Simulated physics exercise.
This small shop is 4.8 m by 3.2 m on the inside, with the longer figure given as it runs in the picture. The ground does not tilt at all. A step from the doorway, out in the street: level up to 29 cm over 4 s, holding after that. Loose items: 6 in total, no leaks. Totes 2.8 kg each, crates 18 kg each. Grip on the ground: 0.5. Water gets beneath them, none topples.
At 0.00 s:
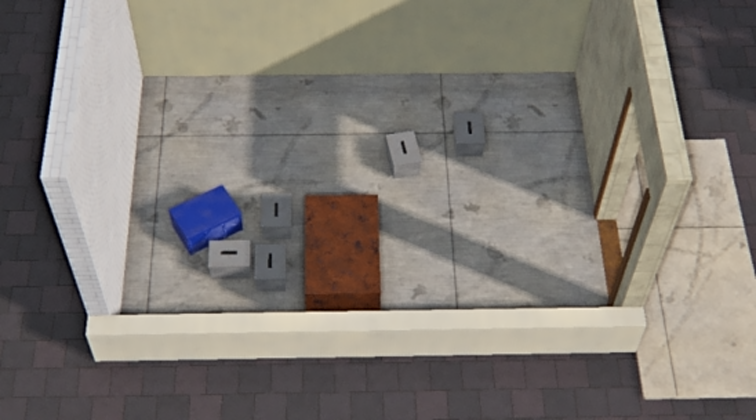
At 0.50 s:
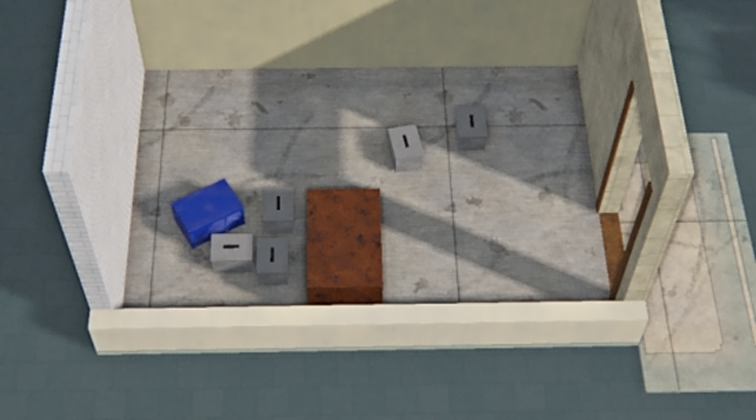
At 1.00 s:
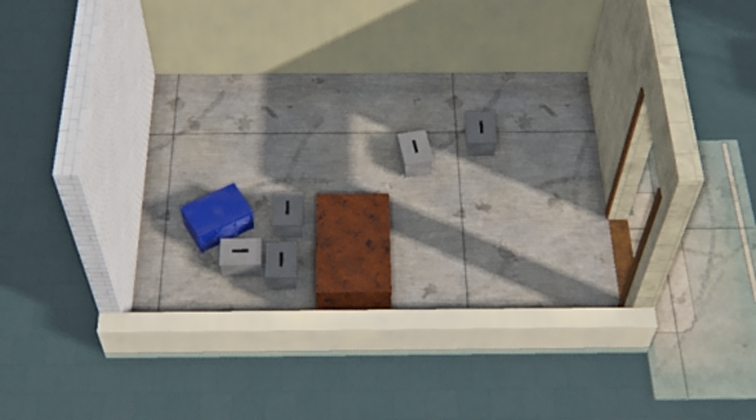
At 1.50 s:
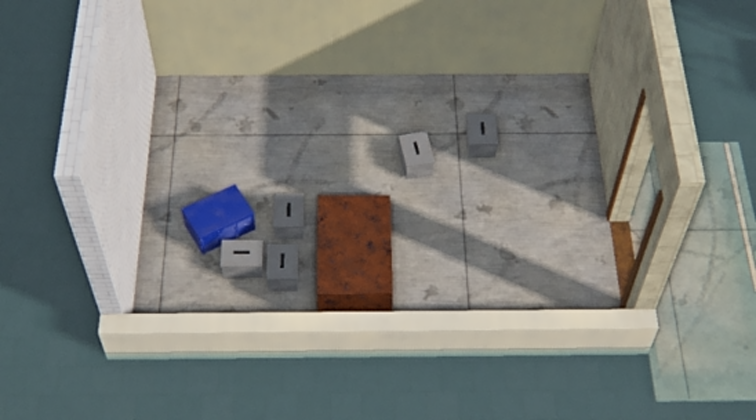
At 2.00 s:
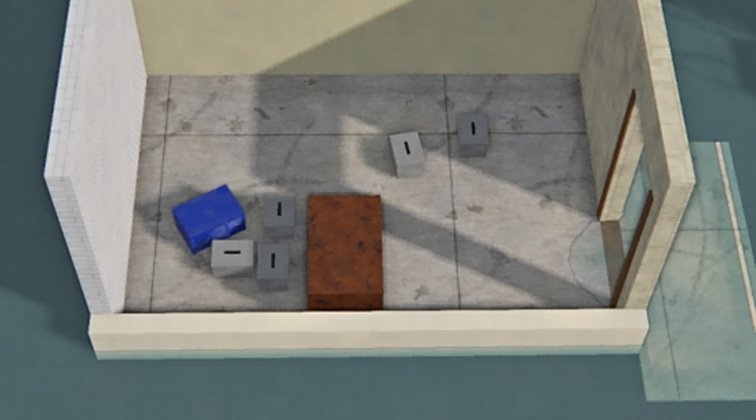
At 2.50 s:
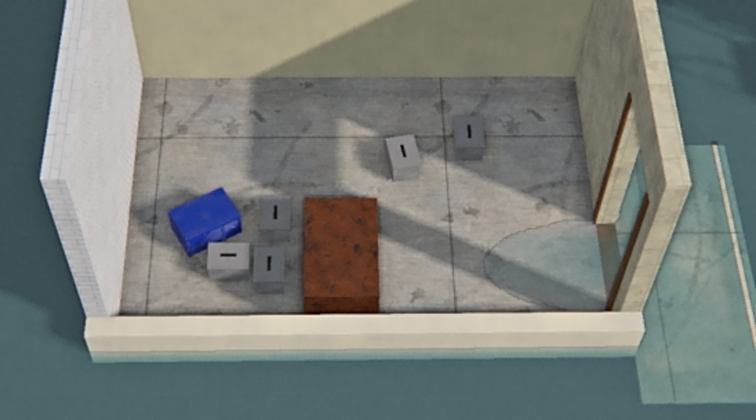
At first the paving around a small open-topped room is dry, with a blue box, five grey boxes and a rusty-brown block on its floor. Murky water then covers the ground outside, and later slips through the right-hand doorway and spreads in a shallow, rounded patch, while the boxes stay put.
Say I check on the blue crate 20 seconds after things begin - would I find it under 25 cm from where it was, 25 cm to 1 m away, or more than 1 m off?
You would find it 25 cm to 1 m away.
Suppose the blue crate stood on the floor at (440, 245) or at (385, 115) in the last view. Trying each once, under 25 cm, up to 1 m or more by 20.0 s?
A long trip, then a long trip.
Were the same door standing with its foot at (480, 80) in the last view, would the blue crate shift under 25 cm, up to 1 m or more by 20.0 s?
Outcome: The blue crate moves only slightly.
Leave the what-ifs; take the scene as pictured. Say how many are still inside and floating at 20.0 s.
My tally comes to 6.
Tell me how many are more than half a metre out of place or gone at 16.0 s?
I count 5 of them.
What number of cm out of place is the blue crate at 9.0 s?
I'd put it at around 40 cm.
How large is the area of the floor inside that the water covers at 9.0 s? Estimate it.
Wet area: Approx. 14 m2.
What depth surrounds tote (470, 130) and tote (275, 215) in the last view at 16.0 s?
Depths: Near 17 cm, then near 24 cm.
After 4.0 s the blue crate is near (204, 213), 0.0 m from its start, aground; 0 afloat.
After 9.0 s the blue crate is near (233, 236), 0.4 m from its start, aground; 5 afloat.
After 16.0 s the blue crate is near (243, 206), 0.4 m from its start, afloat; 6 afloat.
After 20.0 s the blue crate is near (269, 175), 0.7 m from its start, afloat; 6 afloat.
